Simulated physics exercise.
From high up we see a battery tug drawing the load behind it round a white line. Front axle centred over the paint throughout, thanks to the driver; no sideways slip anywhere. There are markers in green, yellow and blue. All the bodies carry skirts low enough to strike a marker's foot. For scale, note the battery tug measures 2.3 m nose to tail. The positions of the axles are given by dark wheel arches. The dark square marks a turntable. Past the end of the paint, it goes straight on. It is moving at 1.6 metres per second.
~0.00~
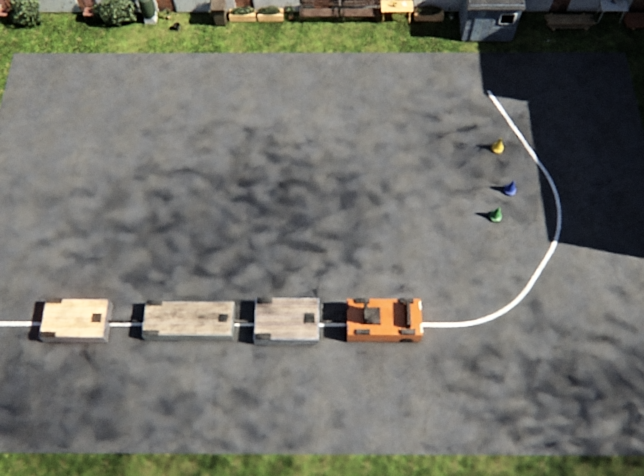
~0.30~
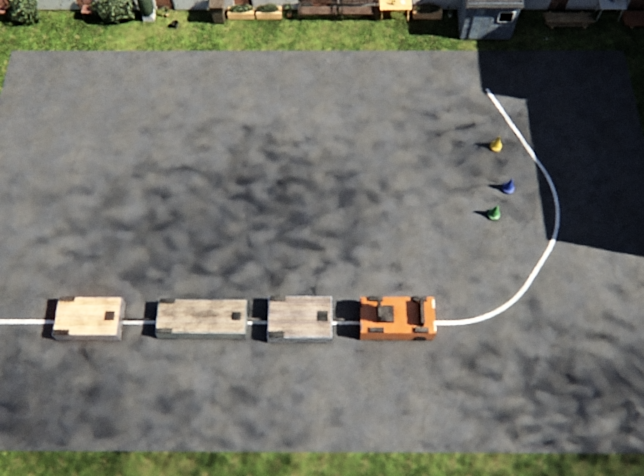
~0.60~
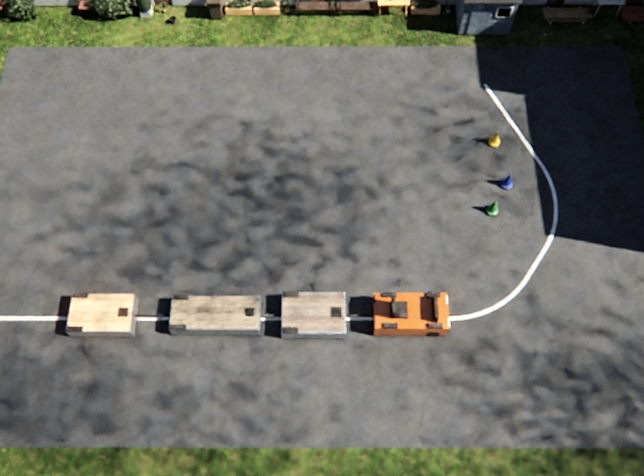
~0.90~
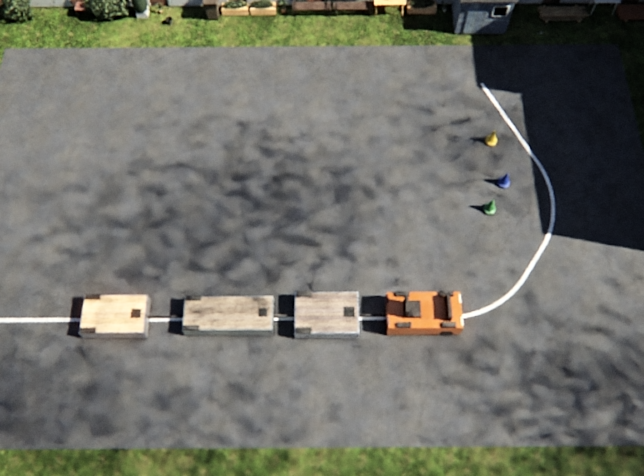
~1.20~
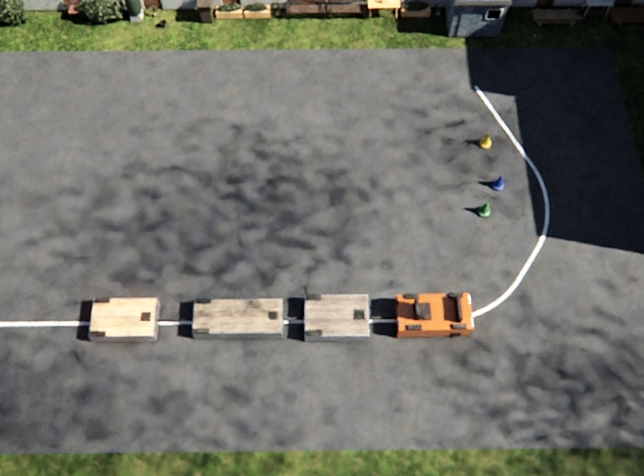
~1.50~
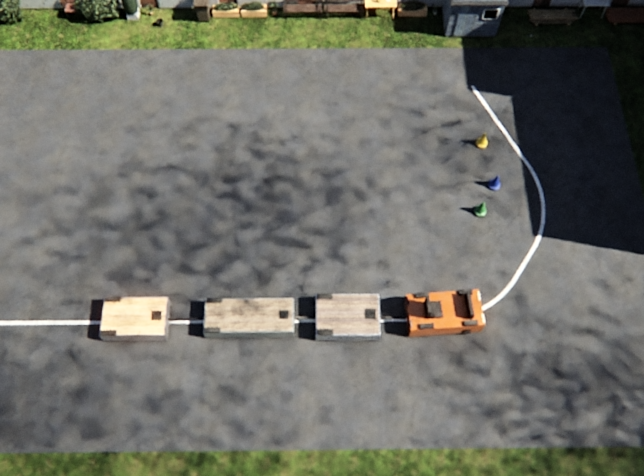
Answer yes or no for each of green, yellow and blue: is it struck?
Green: Yes, yellow: Yes, blue: Yes.
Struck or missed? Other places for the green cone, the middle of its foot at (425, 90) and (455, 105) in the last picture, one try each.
The first place is left alone and the second is contacted.
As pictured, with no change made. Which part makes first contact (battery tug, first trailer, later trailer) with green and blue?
First contact - green: A following trailer; blue: A following trailer.
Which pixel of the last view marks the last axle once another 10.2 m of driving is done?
Near (392, 304).
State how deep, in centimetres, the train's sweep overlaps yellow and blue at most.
Results - yellow 55, blue 70.
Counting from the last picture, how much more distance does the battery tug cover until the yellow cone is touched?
After roughly 12.0 metres.
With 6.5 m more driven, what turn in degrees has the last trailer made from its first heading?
The last trailer ends up roughly 0° off its starting direction.
Then, 9.1 s in, the last axle is at (437, 289) of the last picture, 85 cm off the line; the first trailer has hit yellow.
Then, 9.4 s in, the last axle is at (449, 282) of the last picture, 105 cm off the line; the second trailer has hit blue.
Then, 10.9 s in, the last axle is at (489, 243) of the last picture, 135 cm off the line; the third trailer has hit green.
Then, 15.9 s in, the last axle is at (462, 68) of the last picture, 25 cm off the line; 3 of 3 struck in all.
